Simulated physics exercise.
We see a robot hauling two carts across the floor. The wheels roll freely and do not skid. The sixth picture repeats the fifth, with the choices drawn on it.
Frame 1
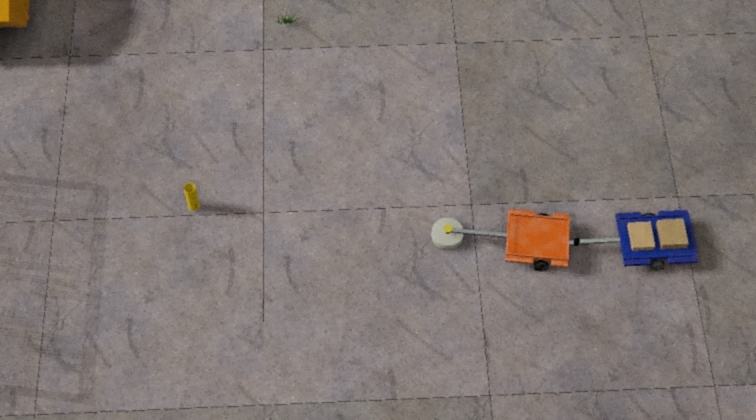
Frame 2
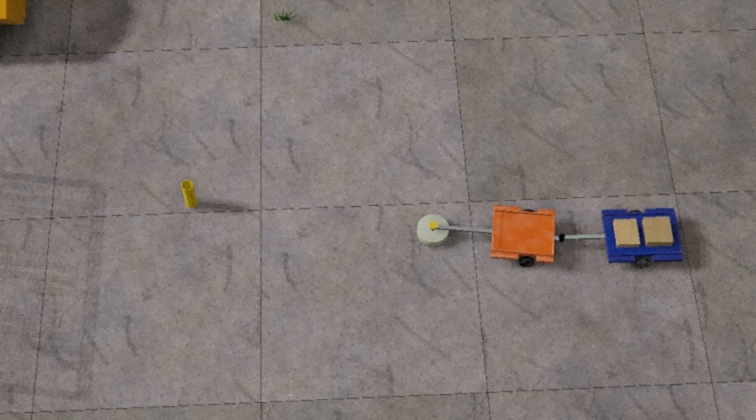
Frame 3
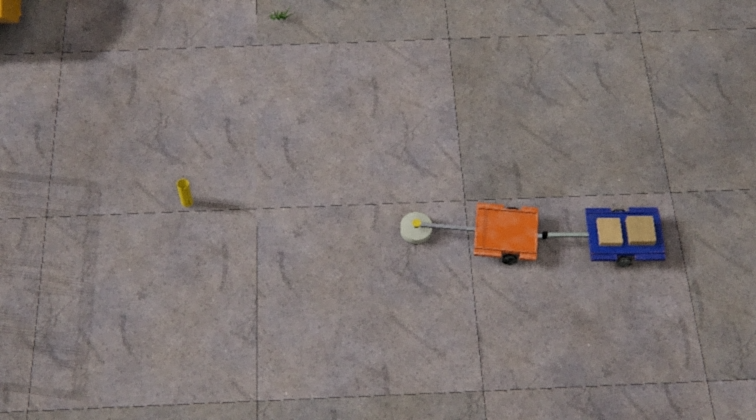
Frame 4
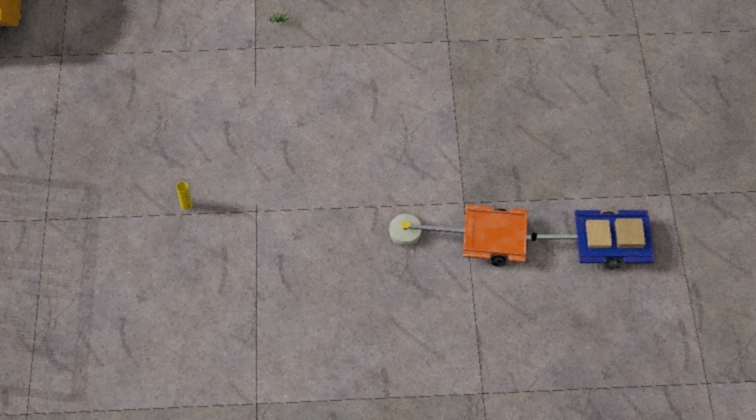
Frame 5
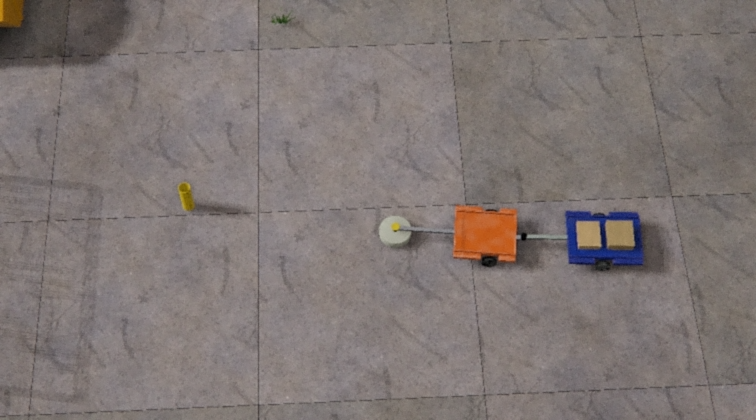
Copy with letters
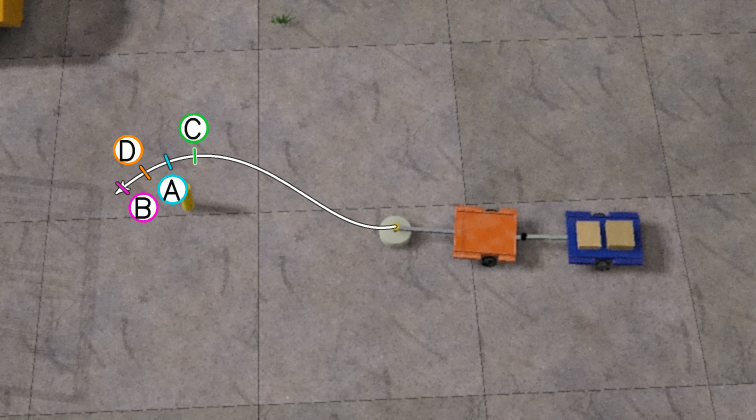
A small round white robot pulling an orange cart and a blue cart carrying two blocks slowly leftward across a tiled floor.
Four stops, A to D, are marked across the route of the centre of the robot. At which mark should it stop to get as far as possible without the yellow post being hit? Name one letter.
D.
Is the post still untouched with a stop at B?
No.
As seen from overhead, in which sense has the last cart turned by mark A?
For that mark, clockwise.
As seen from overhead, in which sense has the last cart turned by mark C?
For that mark, clockwise.
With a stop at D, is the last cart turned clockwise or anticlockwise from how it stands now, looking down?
Clockwise.
On the marked copy, A at (168, 162); B at (123, 188); C at (195, 156); D at (145, 173); the route from (395, 226) via (256, 168) to (117, 193).
Following D. Soon after the start, robot (308, 201), last cart (510, 234).
Later, robot (225, 162), last cart (414, 220).
In the end, robot (146, 177), last cart (343, 198); nothing has been touched.
As for the rest, A is safe but short; B is too far, the post has been hit; C is safe but short.
